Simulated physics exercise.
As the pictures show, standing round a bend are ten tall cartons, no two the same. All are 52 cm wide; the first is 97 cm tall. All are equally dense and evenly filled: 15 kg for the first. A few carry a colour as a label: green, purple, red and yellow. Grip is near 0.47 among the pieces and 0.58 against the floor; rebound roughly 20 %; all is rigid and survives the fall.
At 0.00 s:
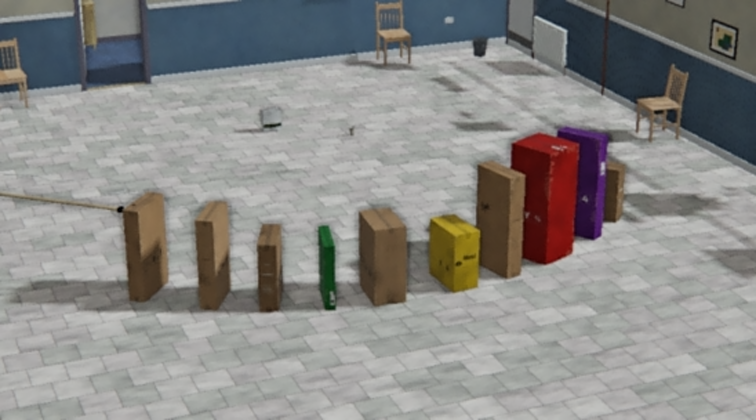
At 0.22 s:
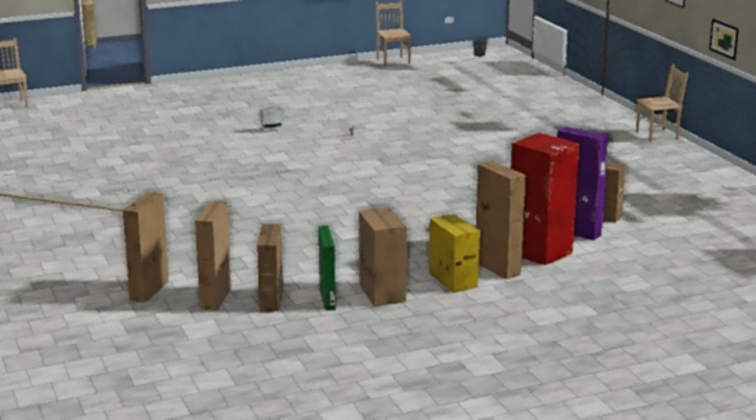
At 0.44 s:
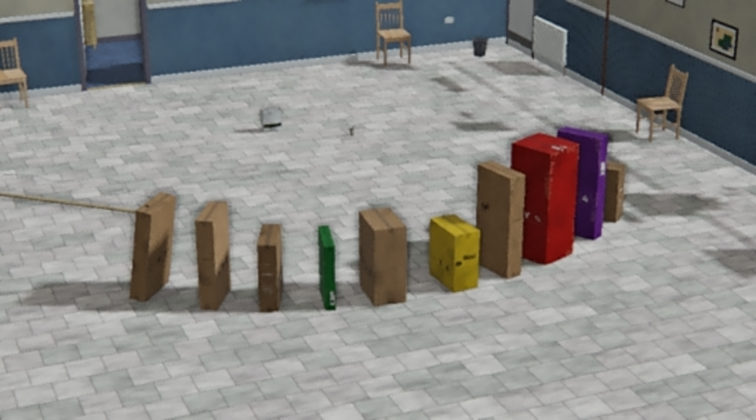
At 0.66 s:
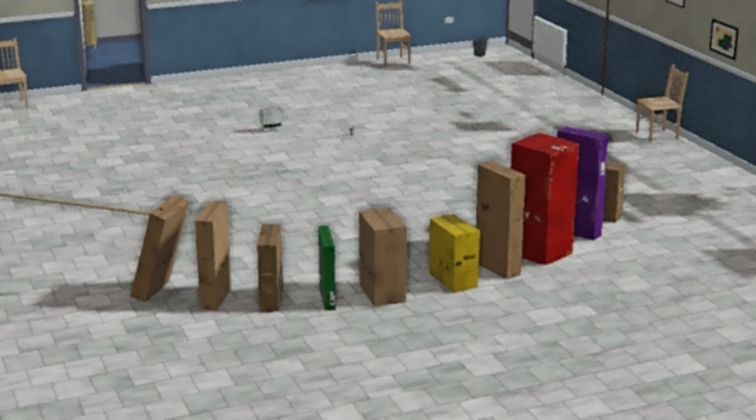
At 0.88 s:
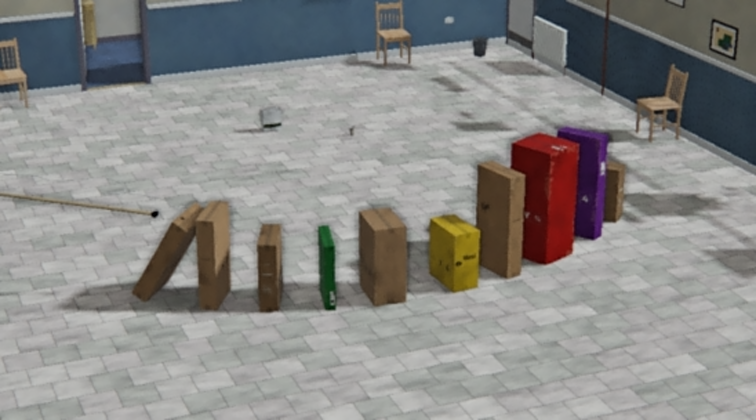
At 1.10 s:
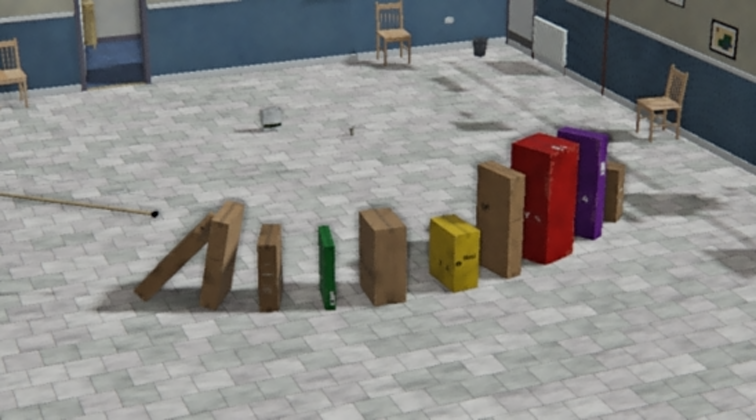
A long pole pushed the leftmost brown carton in a curved row of ten, and it tilted right until it leaned against the second carton, which tilted slightly too while the others stood still.
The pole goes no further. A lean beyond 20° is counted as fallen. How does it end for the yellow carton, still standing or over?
That carton keeps its feet.
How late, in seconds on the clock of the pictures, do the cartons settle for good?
Near 3.0 s.
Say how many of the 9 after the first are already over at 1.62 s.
2 by then.
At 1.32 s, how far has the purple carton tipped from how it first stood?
Roughly 0°.
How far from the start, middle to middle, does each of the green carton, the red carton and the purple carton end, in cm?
Green 30, red 0, purple 0.
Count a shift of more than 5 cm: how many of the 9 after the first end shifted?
4.
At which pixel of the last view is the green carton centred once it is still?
Near (355, 277).
After 1.32 s, 1 of the 9 other cartons over; yellow carton unmoved.
After 1.62 s, 2 of the 9 other cartons over; yellow carton unmoved; green carton 10° from how it stood.
After 2.12 s, 3 of the 9 other cartons over; yellow carton unmoved; green carton 46° from how it stood.
In the end (3.0 s), 4 of the 9 other cartons over; yellow carton unmoved; green carton 56° from how it stood; purple carton unmoved. Five left standing. From the last view, middles, yellow carton near (454, 252), green carton near (355, 277).
